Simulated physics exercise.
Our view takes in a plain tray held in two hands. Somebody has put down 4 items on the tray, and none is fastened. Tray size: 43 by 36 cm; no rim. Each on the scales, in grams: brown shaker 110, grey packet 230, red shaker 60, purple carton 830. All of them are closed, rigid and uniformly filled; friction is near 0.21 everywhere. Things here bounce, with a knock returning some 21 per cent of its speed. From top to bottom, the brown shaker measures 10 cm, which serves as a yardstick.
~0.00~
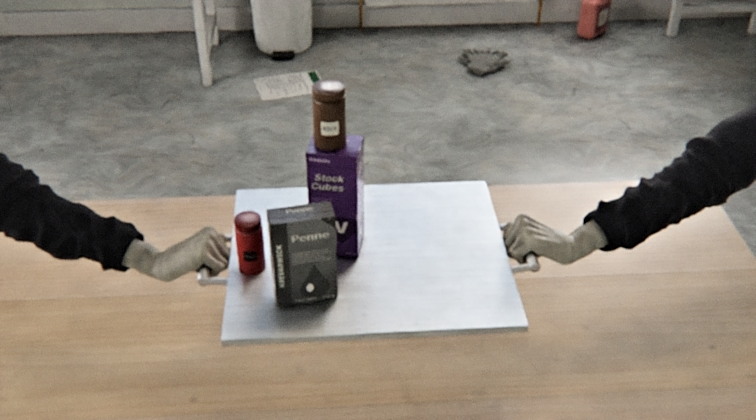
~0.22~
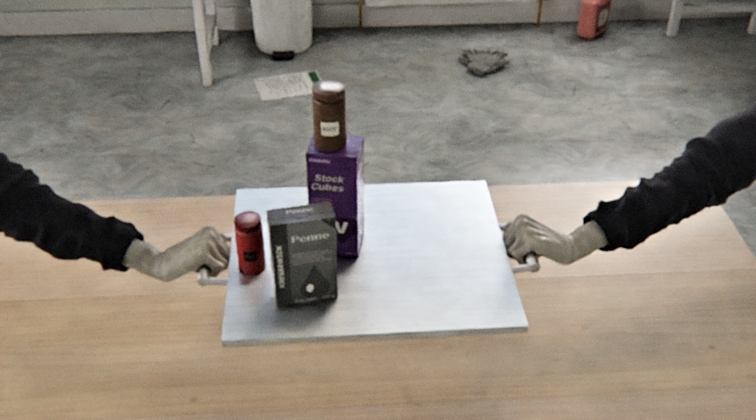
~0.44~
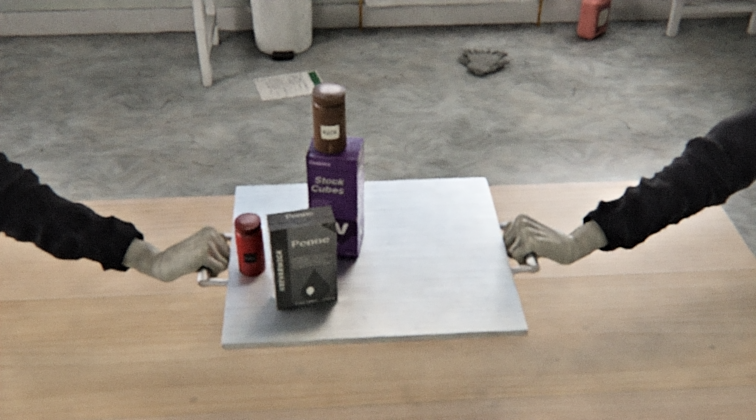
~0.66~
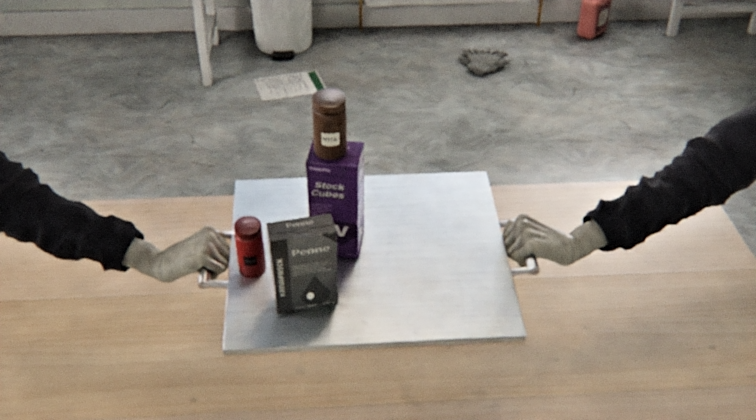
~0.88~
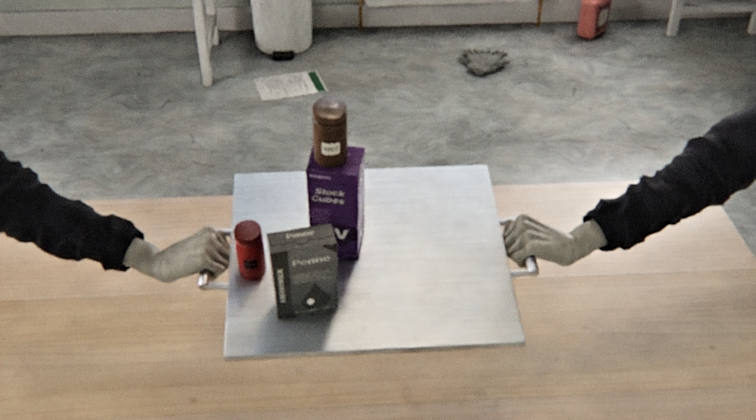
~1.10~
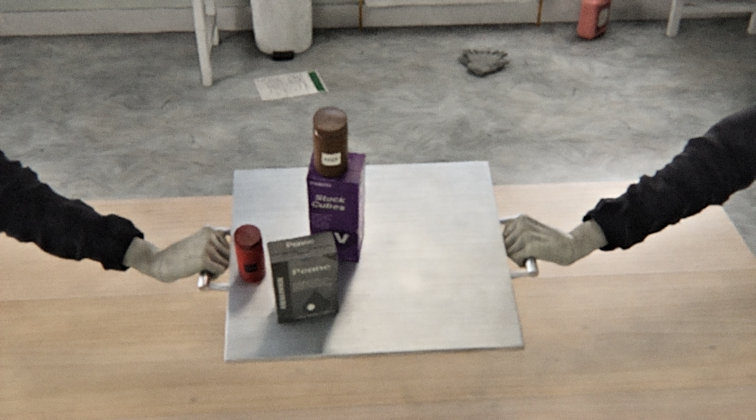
In a room with a grey floor, a wooden table is seen from the front and slightly above by a still camera. Two dark-sleeved hands grip the handles of a pale tray holding a red shaker at left, a dark grey packet beside it, and a purple carton behind with a brown shaker on top. The hands gradually tilt the tray, near edge down, and the items lean with it, keeping their places.
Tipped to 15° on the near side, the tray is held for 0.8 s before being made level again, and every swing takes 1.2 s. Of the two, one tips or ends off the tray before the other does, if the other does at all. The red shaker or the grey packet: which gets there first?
The second one of the two.
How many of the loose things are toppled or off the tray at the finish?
Altogether, 4.
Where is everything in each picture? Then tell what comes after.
Tray level; red shaker (250, 243); grey packet (303, 255), in the first frame.
Tray level; brown shaker (329, 115); purple carton (336, 197), in the second frame.
Tray at 2°, near edge down; brown shaker (330, 118); purple carton (337, 198), in the third frame.
Tray at 7°, near edge down; brown shaker (330, 124); purple carton (337, 200), in the fourth frame.
Tray at 11°, near edge down; brown shaker (330, 133); purple carton (337, 203), in the fifth frame.
Tray at 14°, near edge down; red shaker (250, 253); grey packet (304, 279), in the sixth frame.
Around 1.80 s, tray at 15°, near edge down; brown shaker, grey packet and red shaker now off the tray; purple carton shifted 19 cm.
Around 2.30 s, tray at 14°, near edge down; purple carton now off the tray.
Finally (3.8 s), off the tray, brown shaker, grey packet, red shaker and purple carton. Red shaker went at 1.78 s; grey packet went at 1.56 s.
